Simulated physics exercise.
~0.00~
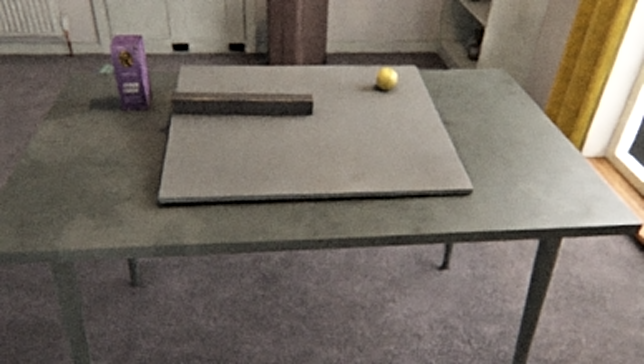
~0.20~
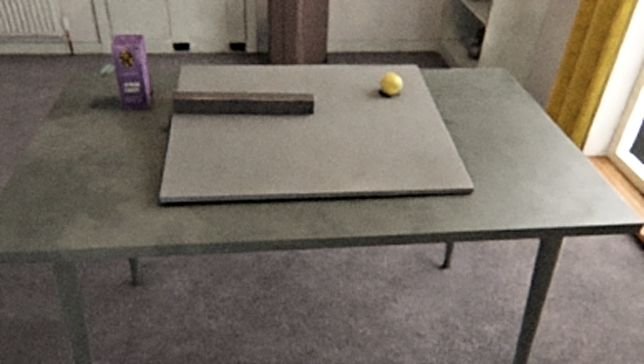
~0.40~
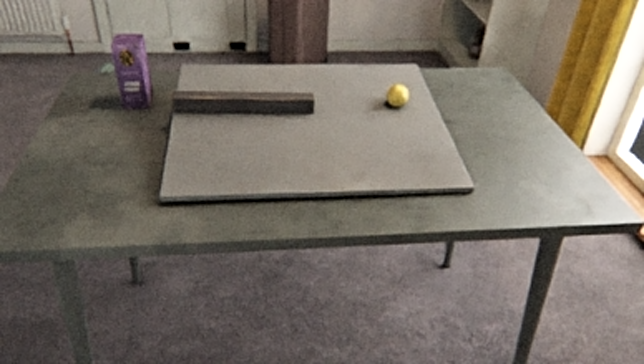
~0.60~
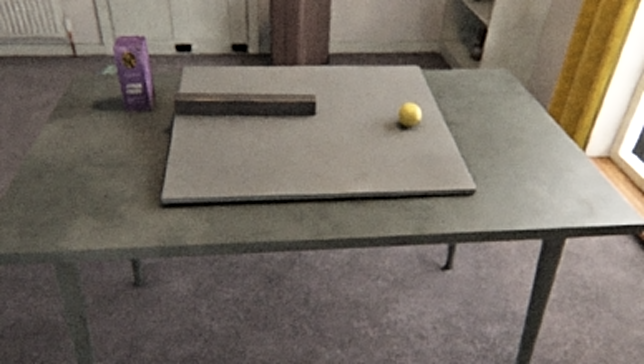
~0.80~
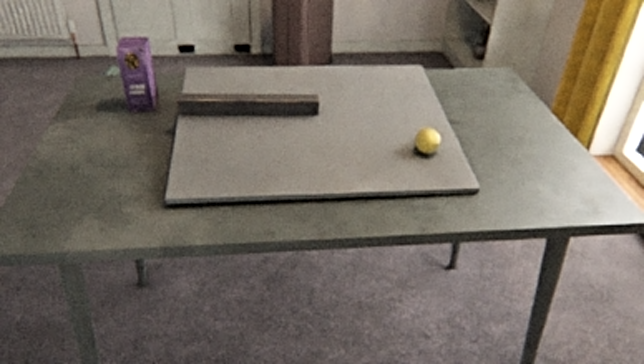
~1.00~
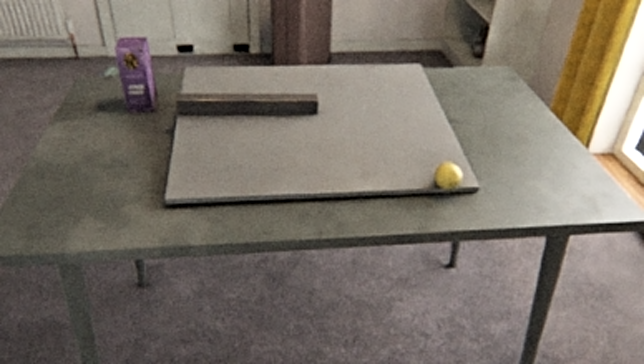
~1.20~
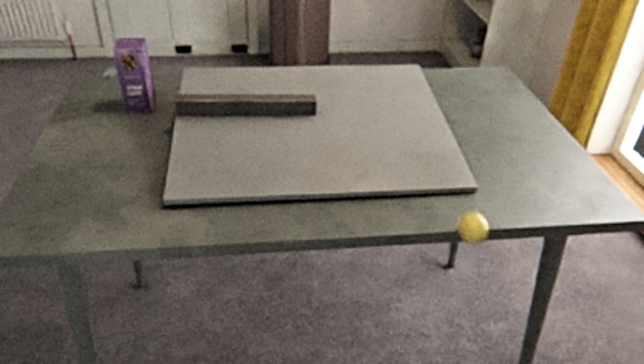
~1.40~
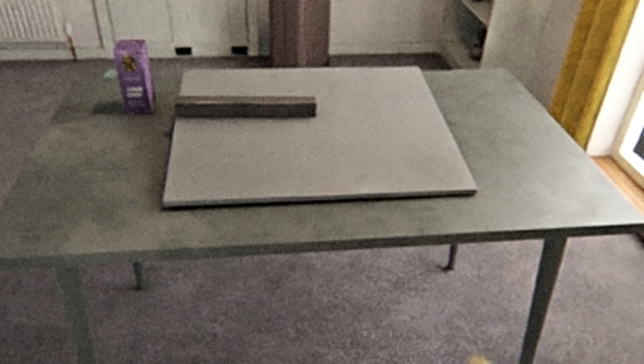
A yellow apple rolls down a tilted board and drops off the table's near edge.
